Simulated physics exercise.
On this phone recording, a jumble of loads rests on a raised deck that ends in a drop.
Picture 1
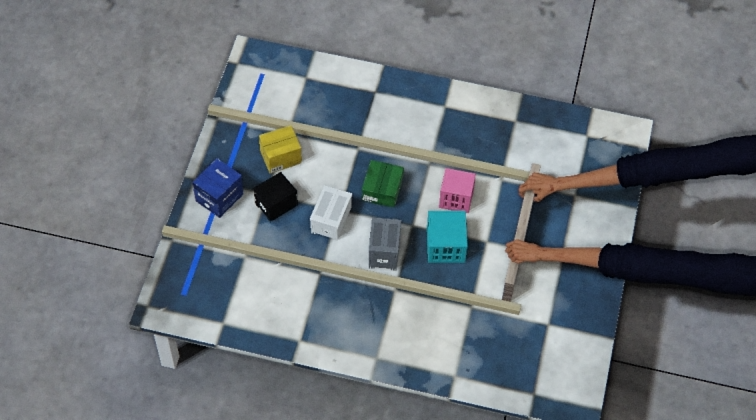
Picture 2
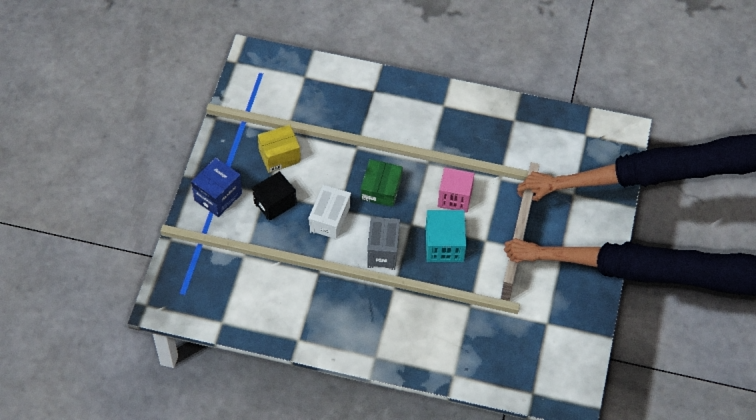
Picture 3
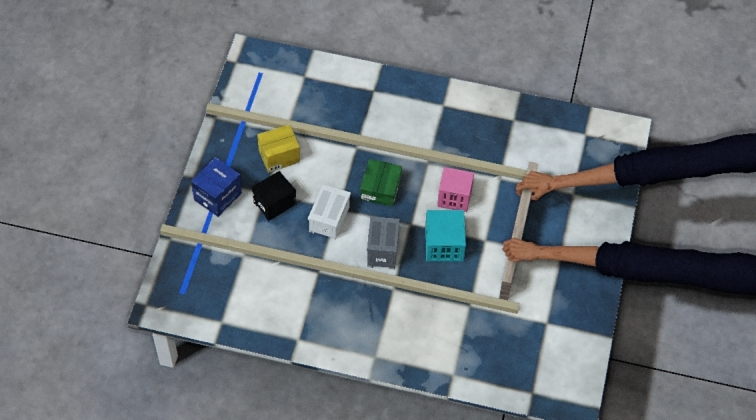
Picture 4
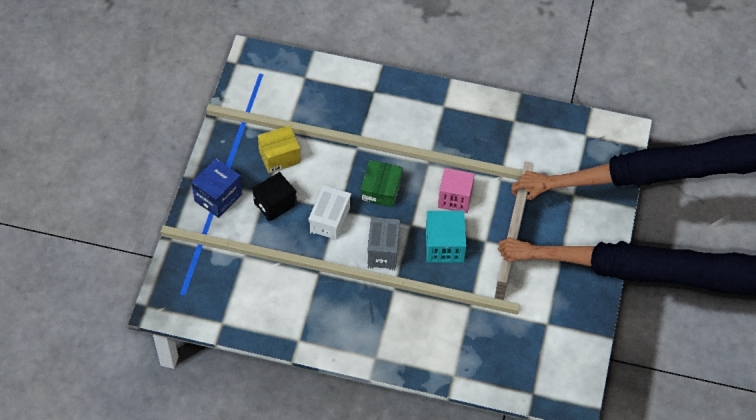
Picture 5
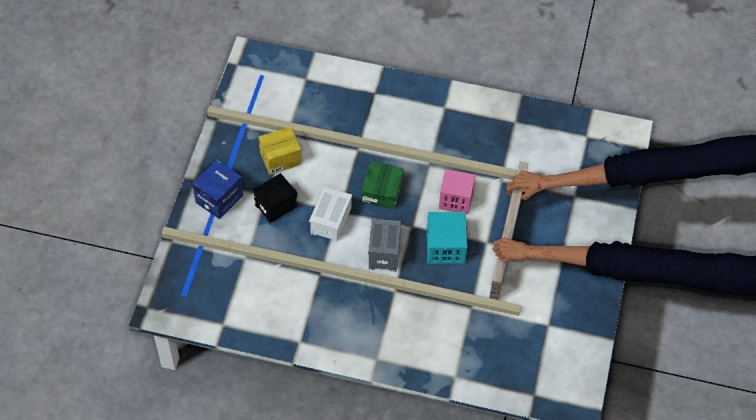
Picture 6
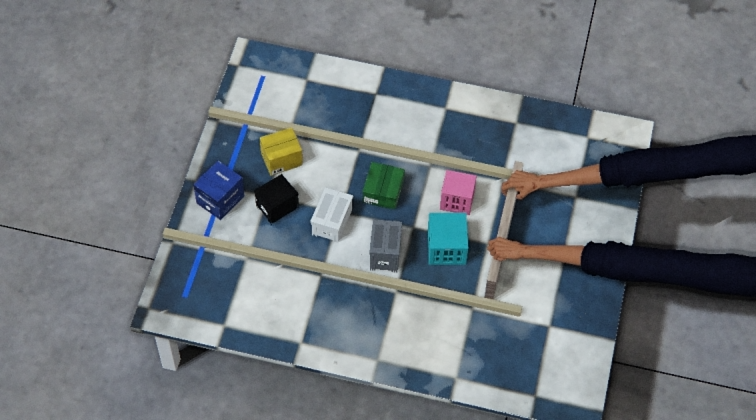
A pale plank, held by two hands reaching in from the right in dark sleeves, slides slowly a short way left between two wooden rails. Seen from above at a slant, the blue-and-white checked table stands on a grey floor, with yellow, blue, black, white, green, grey, pink and turquoise boxes scattered left of the plank. The boxes stay put, the blue one over a blue tape line, while the view wavers slightly.
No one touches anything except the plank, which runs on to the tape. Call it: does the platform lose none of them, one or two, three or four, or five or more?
It loses five or more.
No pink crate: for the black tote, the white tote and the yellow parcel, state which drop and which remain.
Result - black tote: Drops; white tote: Drops; yellow parcel: Drops.
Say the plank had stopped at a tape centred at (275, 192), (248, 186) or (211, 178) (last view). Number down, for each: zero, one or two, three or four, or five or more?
Going through the places as listed, I'd say just one or two, then three or four, then five or more.
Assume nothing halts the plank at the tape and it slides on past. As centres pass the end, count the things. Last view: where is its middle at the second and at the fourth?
The middle is near (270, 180) first and near (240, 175) after.
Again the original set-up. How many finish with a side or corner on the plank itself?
The number is 3.
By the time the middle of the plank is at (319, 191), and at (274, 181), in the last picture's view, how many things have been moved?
Up to then 8, and up to the other point 8.
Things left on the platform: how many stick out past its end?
That adds up to 0.
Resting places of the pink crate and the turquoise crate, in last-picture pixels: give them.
Pink crate at (221, 142), turquoise crate at (204, 179).
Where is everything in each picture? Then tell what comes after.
In the first picture, blue box (218, 188); yellow parcel (281, 150); black tote (276, 197); plank (521, 232); tape (225, 179).
In the second picture, yellow parcel (279, 149); white tote (330, 212).
In the third picture, black tote (274, 196); grey tote (383, 243).
In the fourth picture, blue box (217, 188); turquoise crate (446, 237).
In the fifth picture, yellow parcel (280, 151); green parcel (383, 185).
In the sixth picture, blue box (219, 191); yellow parcel (281, 152); black tote (277, 200); plank (504, 230); tape (226, 181).
Early on, none off yet; blue box at rest near (219, 191); yellow parcel at rest near (281, 152); black tote at rest near (277, 200).
A while later, none off yet; blue box at rest near (219, 191); yellow parcel travelled a little near (271, 149); black tote travelled about its own width near (256, 197).
Further along, none off yet; blue box leaning a little near (161, 179); yellow parcel travelled well along near (213, 130); black tote travelled well along near (194, 187).
Finally, the number that fall off is five or more; lost, green parcel, white tote, black tote, yellow parcel and blue box.
